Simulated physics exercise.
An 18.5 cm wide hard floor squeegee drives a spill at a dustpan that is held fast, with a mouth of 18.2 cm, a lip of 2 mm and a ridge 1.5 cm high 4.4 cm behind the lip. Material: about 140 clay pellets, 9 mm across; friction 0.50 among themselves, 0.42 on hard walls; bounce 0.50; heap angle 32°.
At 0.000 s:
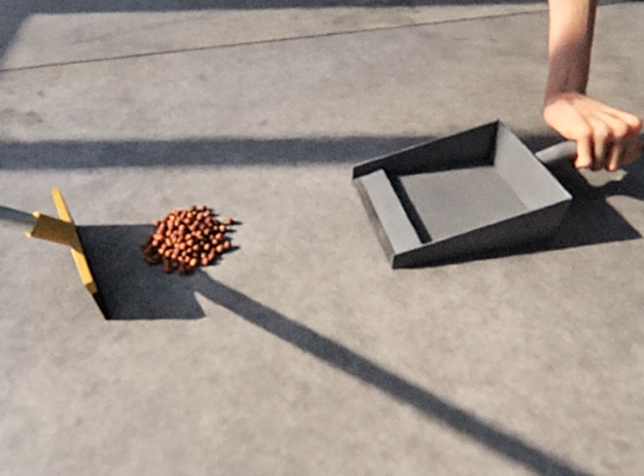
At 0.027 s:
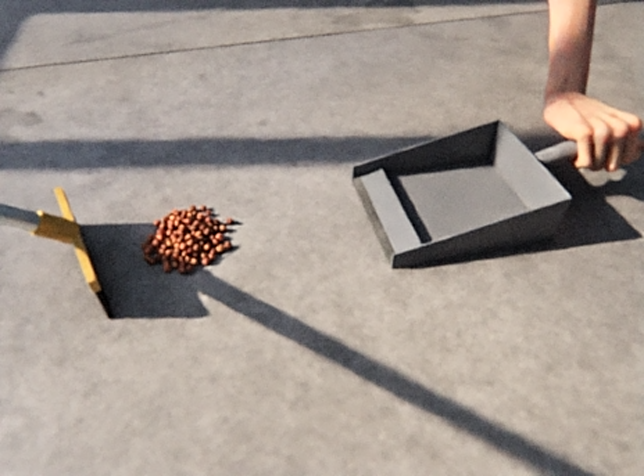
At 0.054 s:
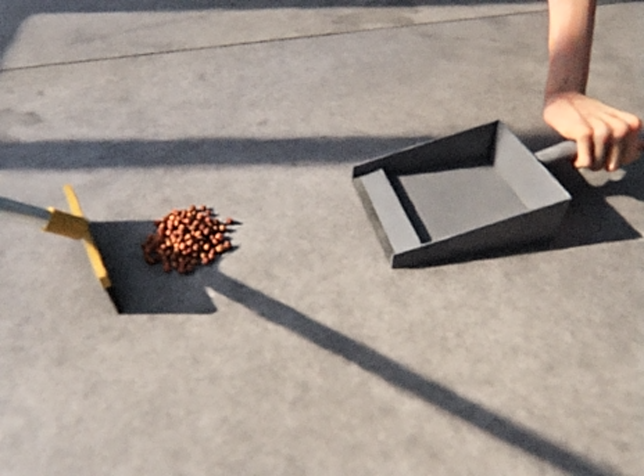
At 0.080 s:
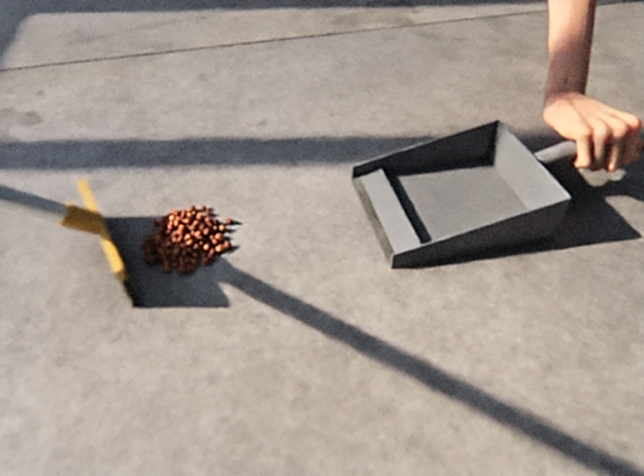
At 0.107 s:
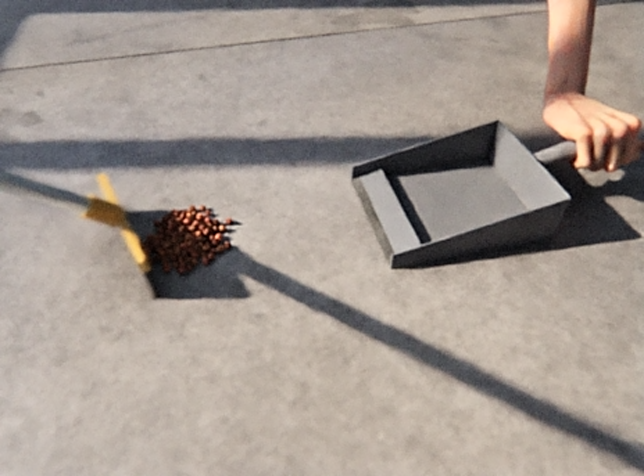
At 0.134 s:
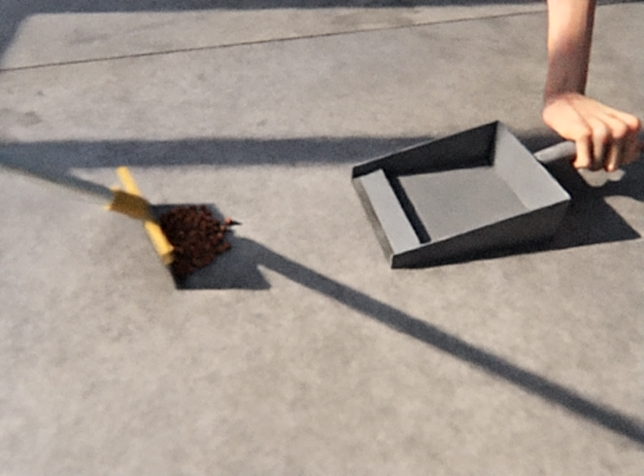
At first, a yellow blade on a pole stands left of a small heap of reddish-brown pellets, while a hand holds a grey dustpan still on the right. The blade then slides rightward across the grey floor, closes the gap, and presses into the heap, pushing pellets slightly toward the pan.
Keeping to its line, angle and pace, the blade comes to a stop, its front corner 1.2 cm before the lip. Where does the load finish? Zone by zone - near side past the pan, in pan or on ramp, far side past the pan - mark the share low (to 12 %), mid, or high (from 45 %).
Near side low; pan mid; far side high.
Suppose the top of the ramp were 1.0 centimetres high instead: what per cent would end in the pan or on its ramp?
That would give something like 25 per cent.
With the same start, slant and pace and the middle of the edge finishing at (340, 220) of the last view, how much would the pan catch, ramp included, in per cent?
About 25 per cent.
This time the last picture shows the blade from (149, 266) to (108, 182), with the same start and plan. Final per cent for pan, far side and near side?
You'd see pan at 15, far at 55 and near at 0.
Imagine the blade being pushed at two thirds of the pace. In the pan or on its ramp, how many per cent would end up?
Share: Close to 15 %.
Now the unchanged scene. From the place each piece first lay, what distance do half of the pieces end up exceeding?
The figure is about 30 cm.
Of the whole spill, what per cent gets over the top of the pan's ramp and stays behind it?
About 5 %.
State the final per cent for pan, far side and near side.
Near side 0 %, pan 20 %, far side 55 %.
After 0.27 s, middle of the blade 15 cm from the lip; 0 % over the lip, far side 30 %, near side 0 %.
Then, at 0.36 s, middle of the blade 7 cm from the lip; 0 % over the lip, far side 50 %, near side 0 %.
Then, at 0.58 s, middle of the blade 4 cm from the lip; 20 % over the lip, far side 55 %, near side 0 %.
At rest (1.1 s), near side 0 %, pan 20 %, far side 55 %, in front of the lip or behind the blade 25 %.
